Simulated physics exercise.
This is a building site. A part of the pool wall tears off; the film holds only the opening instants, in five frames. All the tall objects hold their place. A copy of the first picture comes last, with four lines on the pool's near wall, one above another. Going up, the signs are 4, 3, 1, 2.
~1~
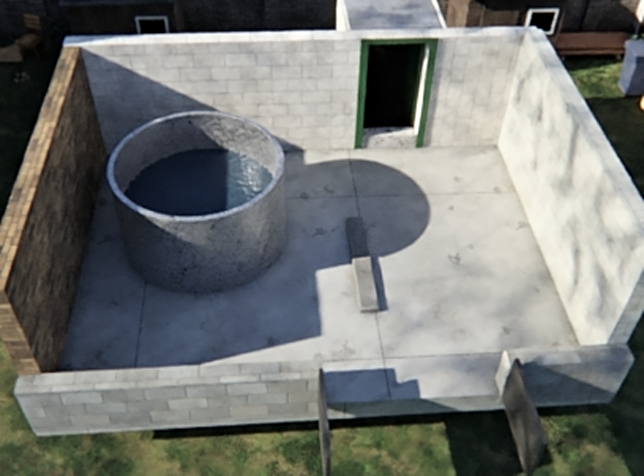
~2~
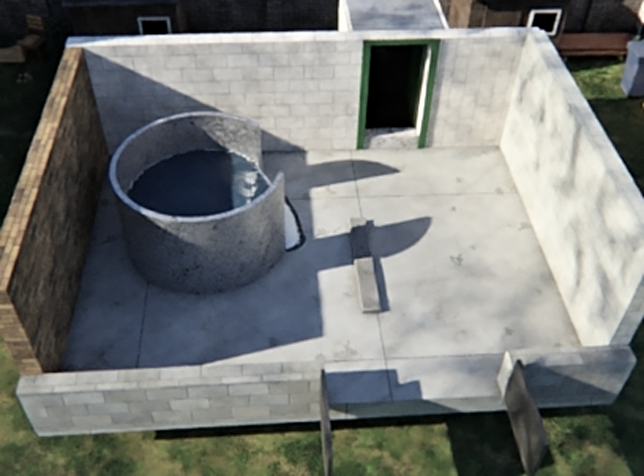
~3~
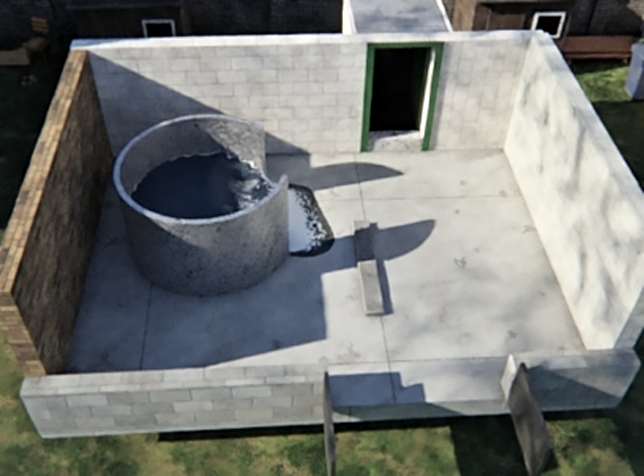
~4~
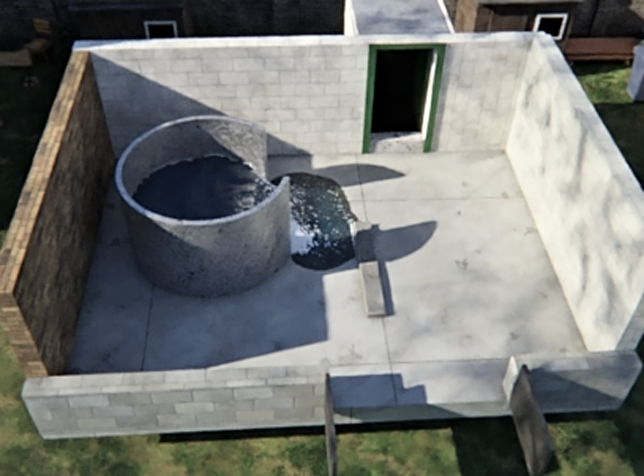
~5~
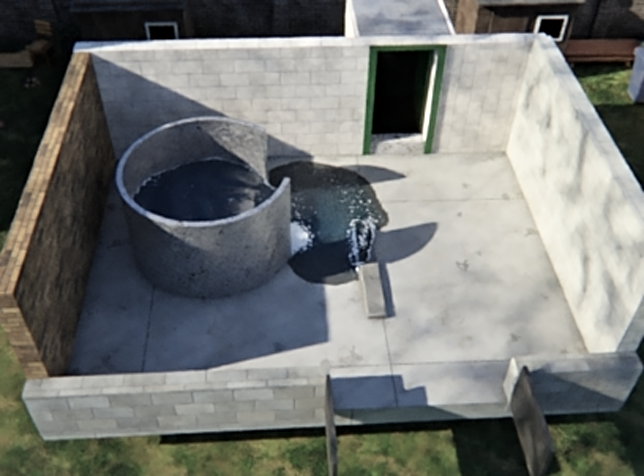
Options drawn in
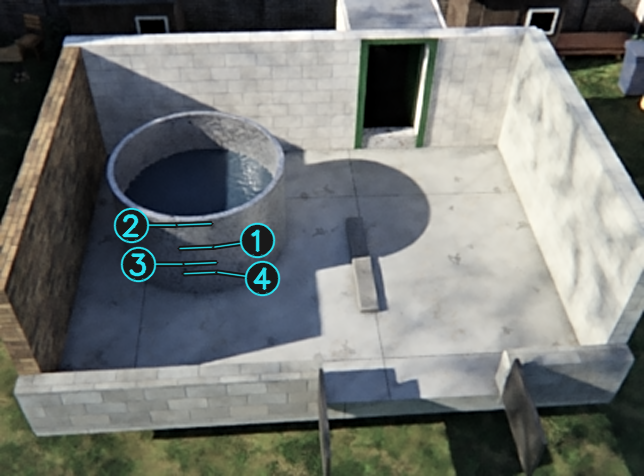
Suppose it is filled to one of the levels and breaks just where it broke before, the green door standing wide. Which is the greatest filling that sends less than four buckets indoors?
Take 1.
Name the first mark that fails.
2.
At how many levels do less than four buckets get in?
Three.
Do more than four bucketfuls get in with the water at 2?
Yes.
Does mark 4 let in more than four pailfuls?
No.
In cyan, 1 at (196, 247); 2 at (193, 224); 3 at (199, 263); 4 at (200, 273); from the bottom up 4, 3, 1, 2.
If 1 is chosen, a bucket or two gets in.
If 2 is chosen, about 10 bucketfuls get in.
If 3 is chosen, nothing gets over.
If 4 is chosen, nothing gets over.
